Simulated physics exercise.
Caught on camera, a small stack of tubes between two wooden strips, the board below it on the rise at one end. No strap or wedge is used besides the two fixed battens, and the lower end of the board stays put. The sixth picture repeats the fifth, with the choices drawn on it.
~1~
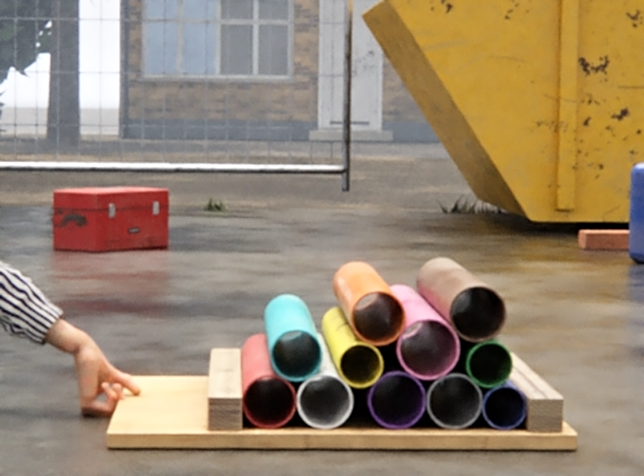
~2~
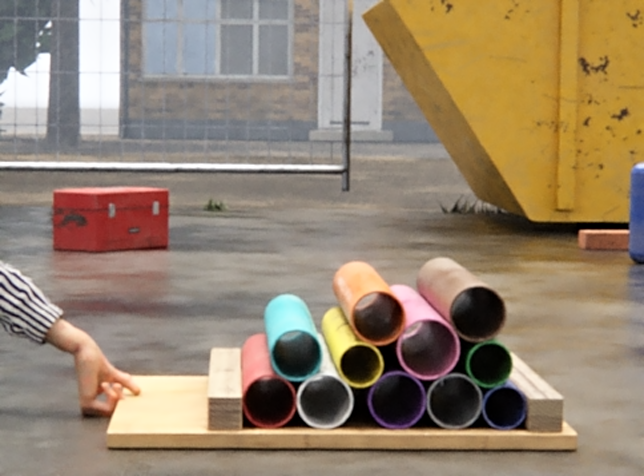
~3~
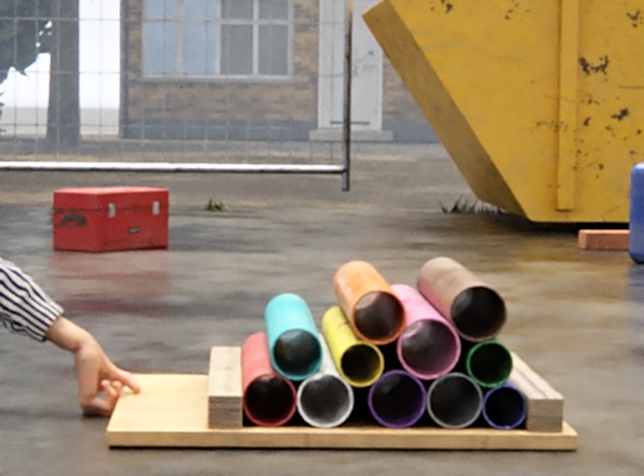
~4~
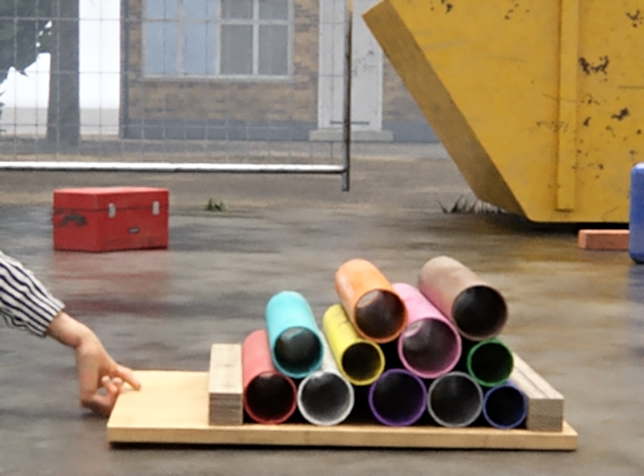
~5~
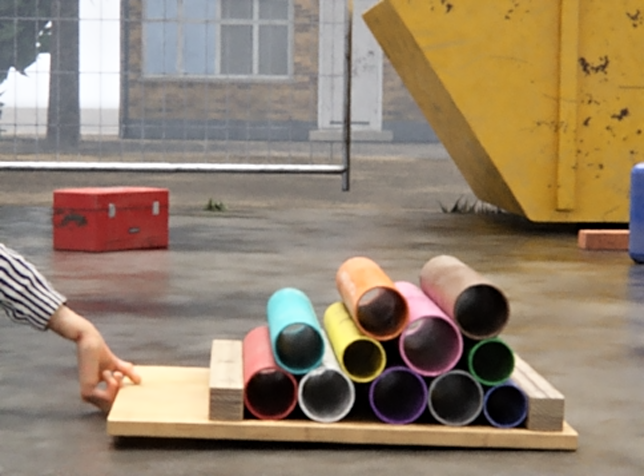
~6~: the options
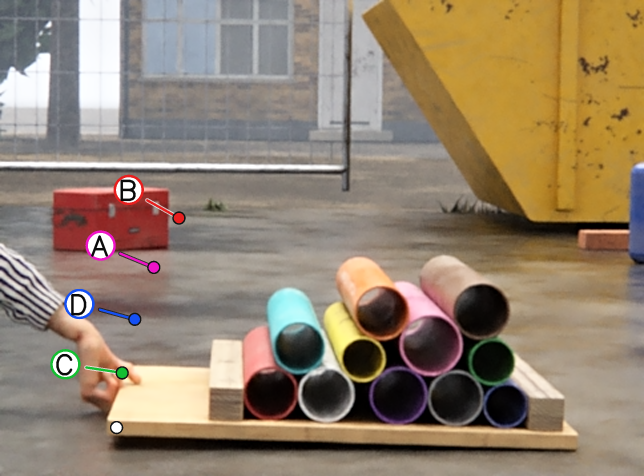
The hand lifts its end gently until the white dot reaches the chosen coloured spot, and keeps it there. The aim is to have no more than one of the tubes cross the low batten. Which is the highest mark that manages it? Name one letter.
At most to D.
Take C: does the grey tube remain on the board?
Yes.
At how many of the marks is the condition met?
Two of the four.
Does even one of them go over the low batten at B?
At B: Yes.
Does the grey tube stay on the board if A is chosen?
The grey tube: Yes.
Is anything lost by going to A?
At A: Yes.
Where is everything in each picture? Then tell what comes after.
The first frame shows grey tube (454, 402); yellow tube (360, 365).
The second frame shows yellow tube (360, 365); turquoise tube (296, 355).
The third frame shows board (334, 393); green tube (490, 364).
The fourth frame shows board (334, 392); red tube (270, 397); white tube (326, 398).
The fifth frame shows board (334, 388); red tube (270, 393); white tube (326, 394).
On the copy, A at (154, 267); B at (179, 218); C at (122, 373); D at (135, 319); the white dot at (116, 428).
On D. First, board at 12°.
Then, board at 15°.
Finally, board at 15°, one over the low batten (brown).
By contrast, A four over the low batten (pink, green, orange, brown); B four over the low batten (pink, green, orange, brown); C none over the low batten.
